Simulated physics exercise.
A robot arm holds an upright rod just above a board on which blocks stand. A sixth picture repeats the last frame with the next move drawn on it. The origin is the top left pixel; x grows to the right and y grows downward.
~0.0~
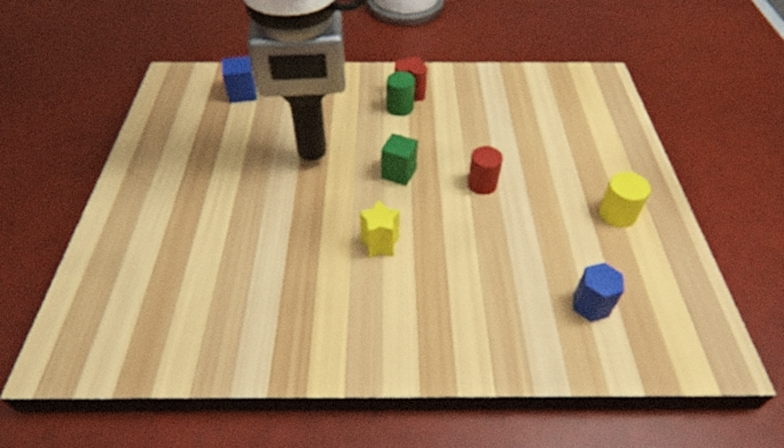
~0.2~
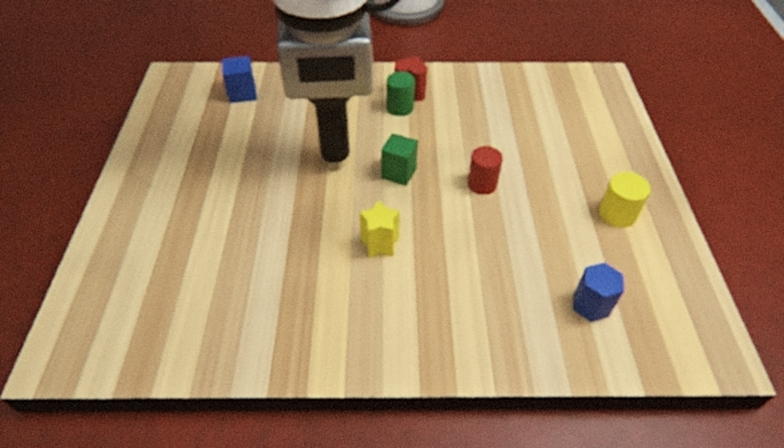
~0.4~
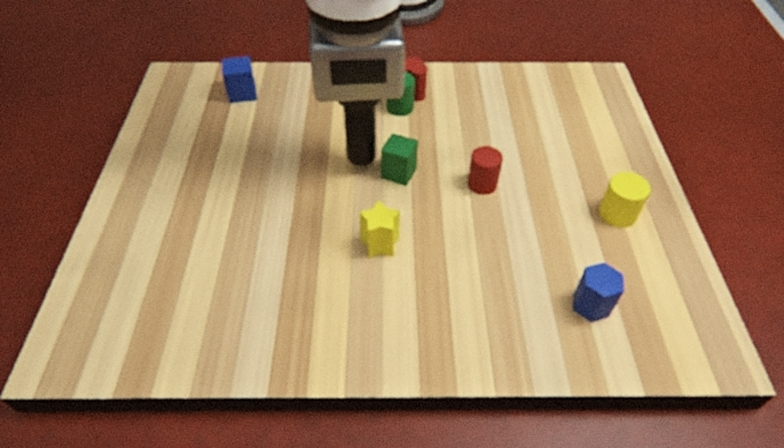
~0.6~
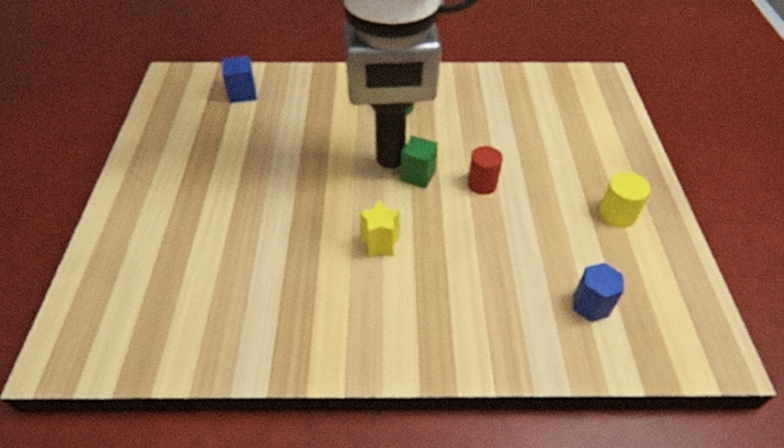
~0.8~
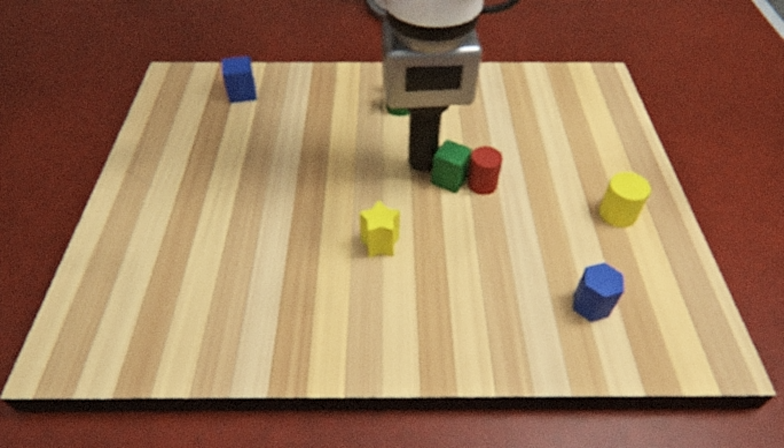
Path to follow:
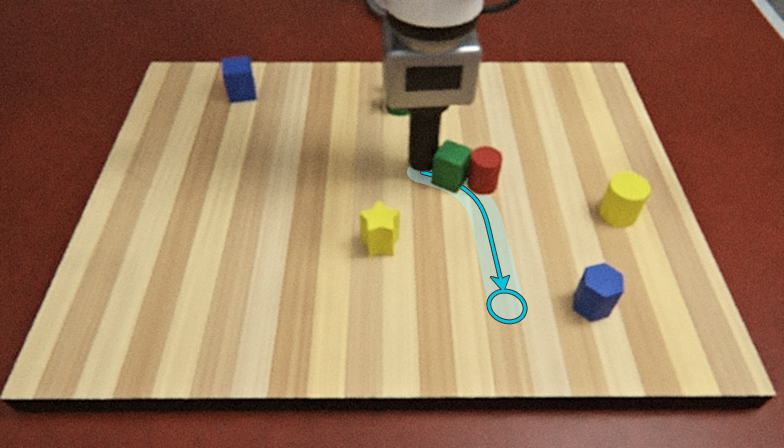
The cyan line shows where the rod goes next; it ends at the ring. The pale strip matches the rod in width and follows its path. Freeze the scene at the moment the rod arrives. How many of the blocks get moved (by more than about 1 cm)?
The push moves two blocks more than 1 cm.
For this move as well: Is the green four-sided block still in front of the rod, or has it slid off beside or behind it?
It comes off the rod's front.
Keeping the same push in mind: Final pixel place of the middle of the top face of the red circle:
Top centre: (542, 163).
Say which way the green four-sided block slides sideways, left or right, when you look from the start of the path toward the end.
Its shift is leftward.
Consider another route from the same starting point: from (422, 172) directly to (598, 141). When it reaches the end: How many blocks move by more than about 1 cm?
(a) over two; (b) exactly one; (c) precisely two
Correct choice: C.
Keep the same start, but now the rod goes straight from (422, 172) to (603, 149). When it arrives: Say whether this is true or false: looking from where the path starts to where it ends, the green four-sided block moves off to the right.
That claim is true.
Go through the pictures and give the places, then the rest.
The first picture shows rod tip (312, 152); block tops, green four-sided block (400, 145); red circle (487, 156); blue six-sided block (605, 279).
The second picture shows rod (335, 154); blocks unchanged.
The third picture shows rod (362, 157); blocks unchanged.
The fourth picture shows rod (391, 160); green four-sided block (420, 147).
The fifth picture shows rod (423, 163); green four-sided block (453, 152); red circle (487, 156); blue six-sided block (605, 279).
Path on the board, from (422, 172) by way of (475, 198) and (493, 247) to (507, 306).
On the path given first. One third of the way, rod (476, 189); green four-sided block (510, 166), turned 45° anticlockwise; red circle (540, 163).
Two thirds of the way, rod (495, 239); green four-sided block (512, 167), turned 50° anticlockwise; red circle (542, 163).
At the end, rod (509, 297); green four-sided block (512, 167), turned 50° anticlockwise; red circle (542, 163); blue six-sided block in place.
